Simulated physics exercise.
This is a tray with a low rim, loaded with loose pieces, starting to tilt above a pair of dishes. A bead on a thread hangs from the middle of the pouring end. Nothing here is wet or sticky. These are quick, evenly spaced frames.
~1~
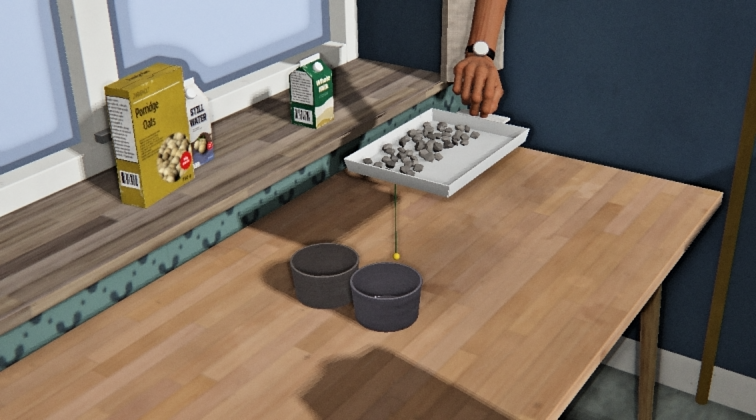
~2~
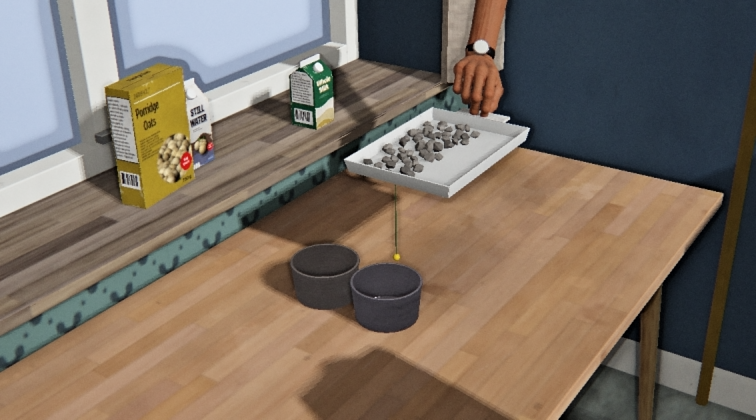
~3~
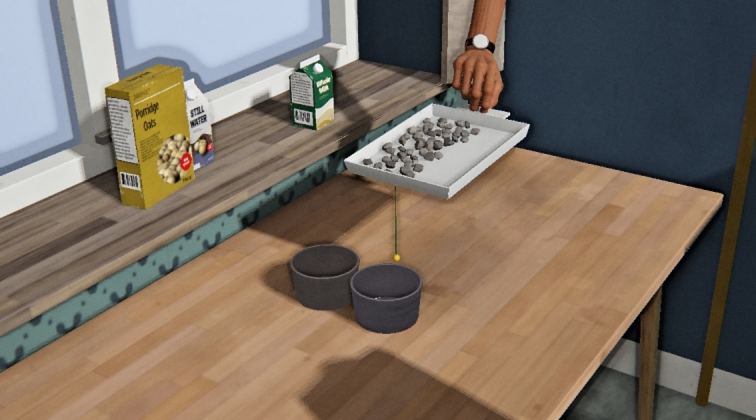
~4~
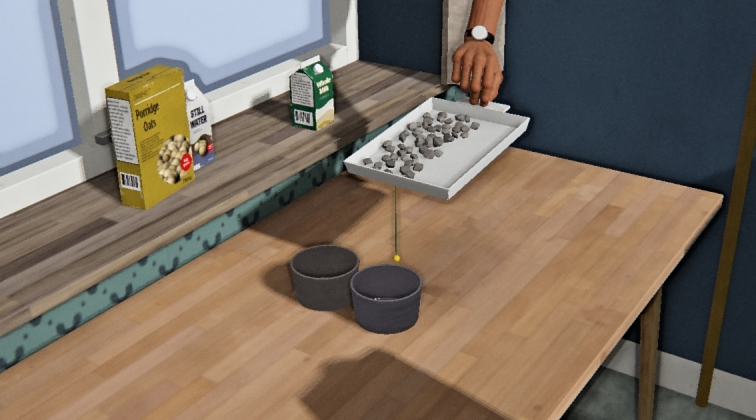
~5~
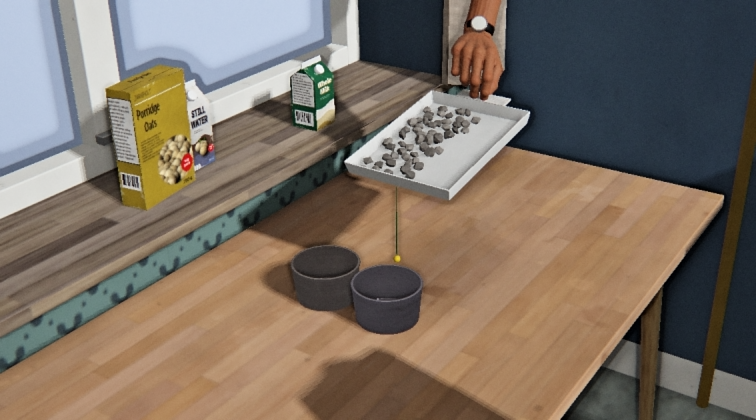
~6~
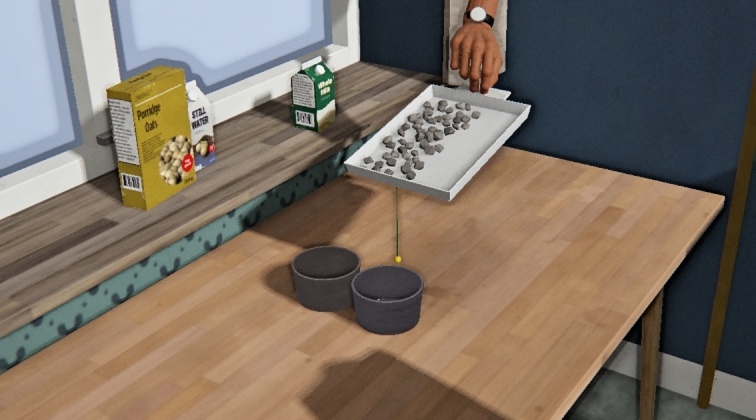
In this clip, a hand wearing a watch holds a white tray of gray gravel pieces above two dark dishes on a wooden table, gradually raising its far end into a slight tilt while a bead hangs on a thread.
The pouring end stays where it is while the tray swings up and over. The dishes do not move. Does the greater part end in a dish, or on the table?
In the dishes lies more than half of it.
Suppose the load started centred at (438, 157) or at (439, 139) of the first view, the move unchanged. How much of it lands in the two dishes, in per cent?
In turn 70 and 70 in a hundred.
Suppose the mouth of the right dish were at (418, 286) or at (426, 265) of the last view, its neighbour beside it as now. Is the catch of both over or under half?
First most of it, then the smaller part.
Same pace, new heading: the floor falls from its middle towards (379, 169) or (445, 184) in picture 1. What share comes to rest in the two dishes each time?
In turn 70 and 0 in a hundred.
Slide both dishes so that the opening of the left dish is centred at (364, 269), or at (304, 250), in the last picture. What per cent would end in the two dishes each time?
About 60 and 50 per cent.
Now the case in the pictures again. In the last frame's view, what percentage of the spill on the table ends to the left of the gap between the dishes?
Some 50 per cent.
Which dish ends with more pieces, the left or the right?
More ends in the right one.
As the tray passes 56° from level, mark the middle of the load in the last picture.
Roughly at (391, 165).
Just after the last frame, tray tipped steeply; every one on the tray.
A moment on, tray tipped right over; the larger part on the tray; about a tenth in the left dish; just a few outside both; about a tenth in the air.
Further on, tray tipped past a quarter turn; roughly half in the right dish; roughly a quarter in the left dish; roughly a third outside both.
When it is over, tray tipped past a quarter turn; roughly half in the right dish; roughly a quarter in the left dish; roughly a third outside both.
